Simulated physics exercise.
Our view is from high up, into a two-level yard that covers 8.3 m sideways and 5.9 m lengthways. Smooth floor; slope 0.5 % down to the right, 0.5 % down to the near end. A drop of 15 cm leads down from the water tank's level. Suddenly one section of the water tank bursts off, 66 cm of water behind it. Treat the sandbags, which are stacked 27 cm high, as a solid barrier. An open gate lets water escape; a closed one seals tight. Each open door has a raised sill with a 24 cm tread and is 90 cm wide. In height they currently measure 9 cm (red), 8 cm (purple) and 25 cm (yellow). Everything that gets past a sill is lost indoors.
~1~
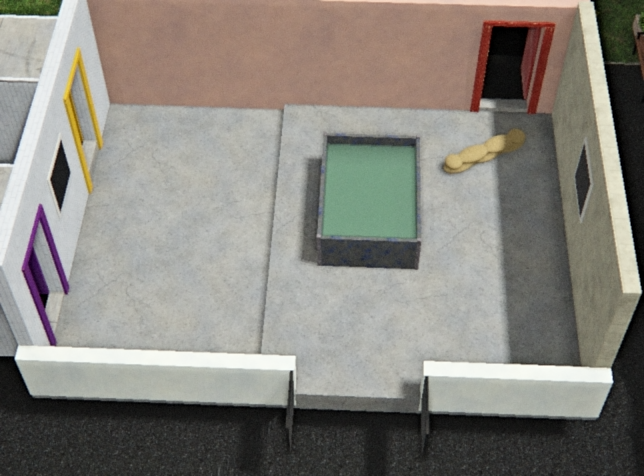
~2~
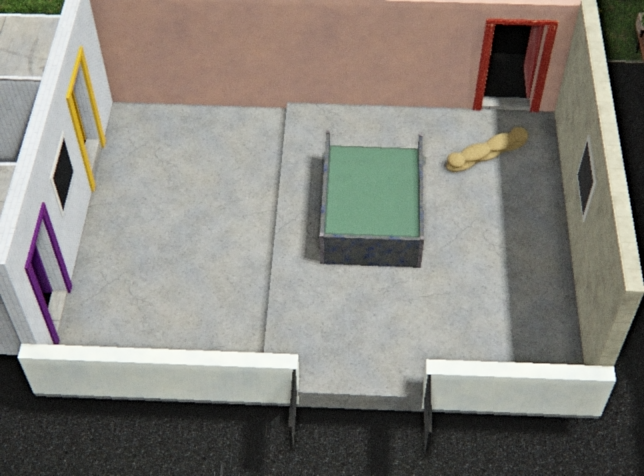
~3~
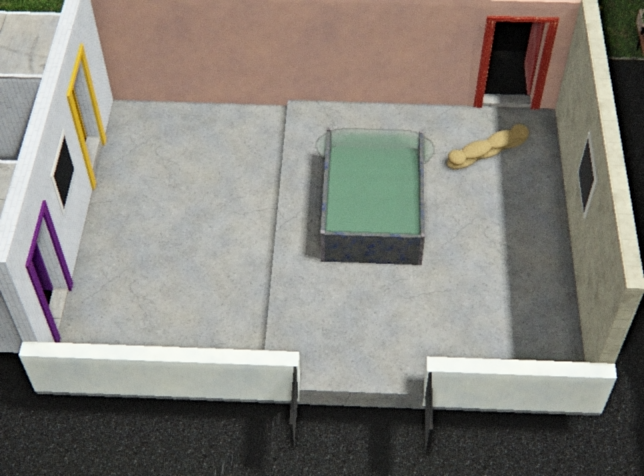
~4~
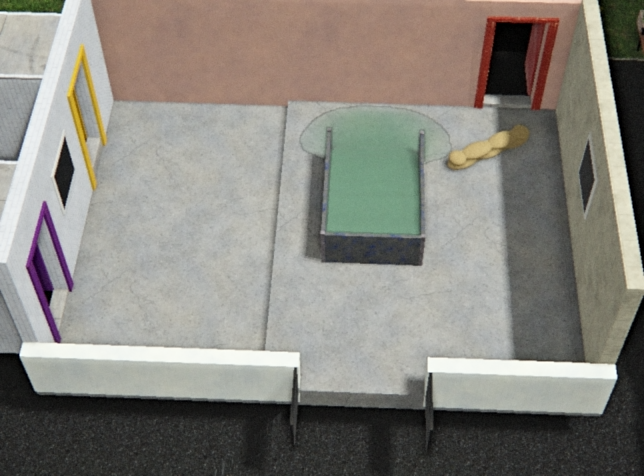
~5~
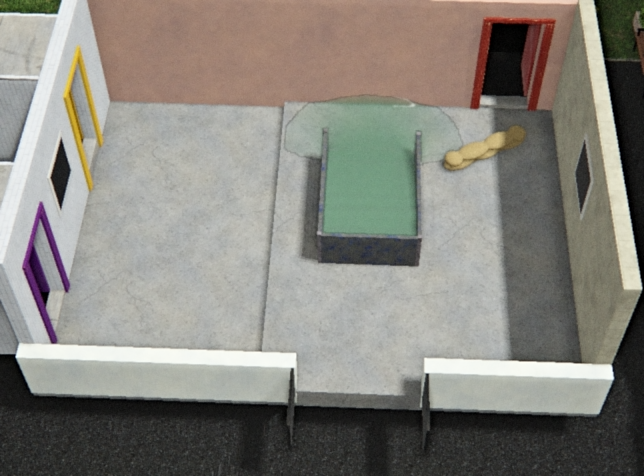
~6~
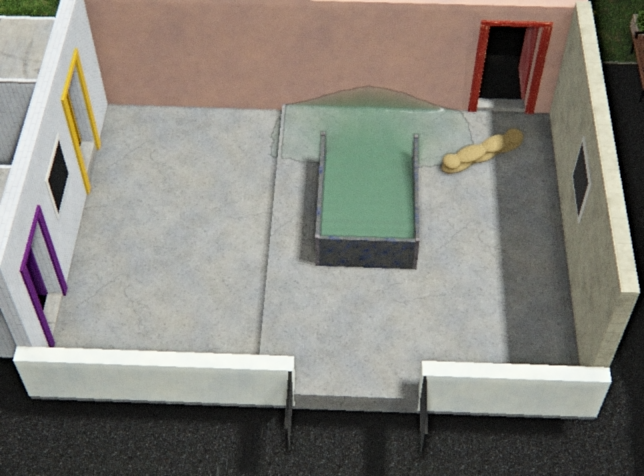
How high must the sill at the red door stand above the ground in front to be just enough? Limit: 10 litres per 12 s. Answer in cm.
25 cm.
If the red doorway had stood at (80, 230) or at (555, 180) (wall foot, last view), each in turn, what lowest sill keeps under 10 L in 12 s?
About 5.0 cm for the first and 7.0 cm for the second.
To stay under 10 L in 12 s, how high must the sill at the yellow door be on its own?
For yellow, a step near 14.0 cm.
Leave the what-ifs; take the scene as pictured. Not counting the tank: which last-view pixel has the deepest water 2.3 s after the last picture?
Near (540, 117).
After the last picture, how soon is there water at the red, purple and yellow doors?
Arrival times - red: 0.4 s; purple: 3.2 s; yellow: 1.8 s.
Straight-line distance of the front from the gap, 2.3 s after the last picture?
About 5.2 metres out.
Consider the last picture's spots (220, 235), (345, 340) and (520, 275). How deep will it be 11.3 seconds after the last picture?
First spot about 5 cm, second about 2 cm, third about 5 cm.
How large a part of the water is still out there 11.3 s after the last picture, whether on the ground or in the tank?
What remains is some 90 per cent of the water.
Then, 0.7 s after the last picture water covers 10 % of the floor, deepest (44 cm) near (366, 112); 9 cm at the red door, 0 litres in over its 9 cm sill.
Then, 2.3 s after the last picture water covers 35 % of the floor, deepest (36 cm) near (540, 117); 19 cm at the red door, 11 litres in over its 9 cm sill.
Then, 11.3 s after the last picture water covers 90 % of the floor, deepest (10 cm) near (231, 382); 4 cm at the red door, 119 litres in over its 9 cm sill.
At the red door as built, the water peaked near 21 cm, 3.1 s after the last picture.
Run again over the same 12 s with other heights there, 16 litres in over 22.5 cm, 3 litres over 30.5 cm. The limit of 10 litres is kept from about 25 cm up.
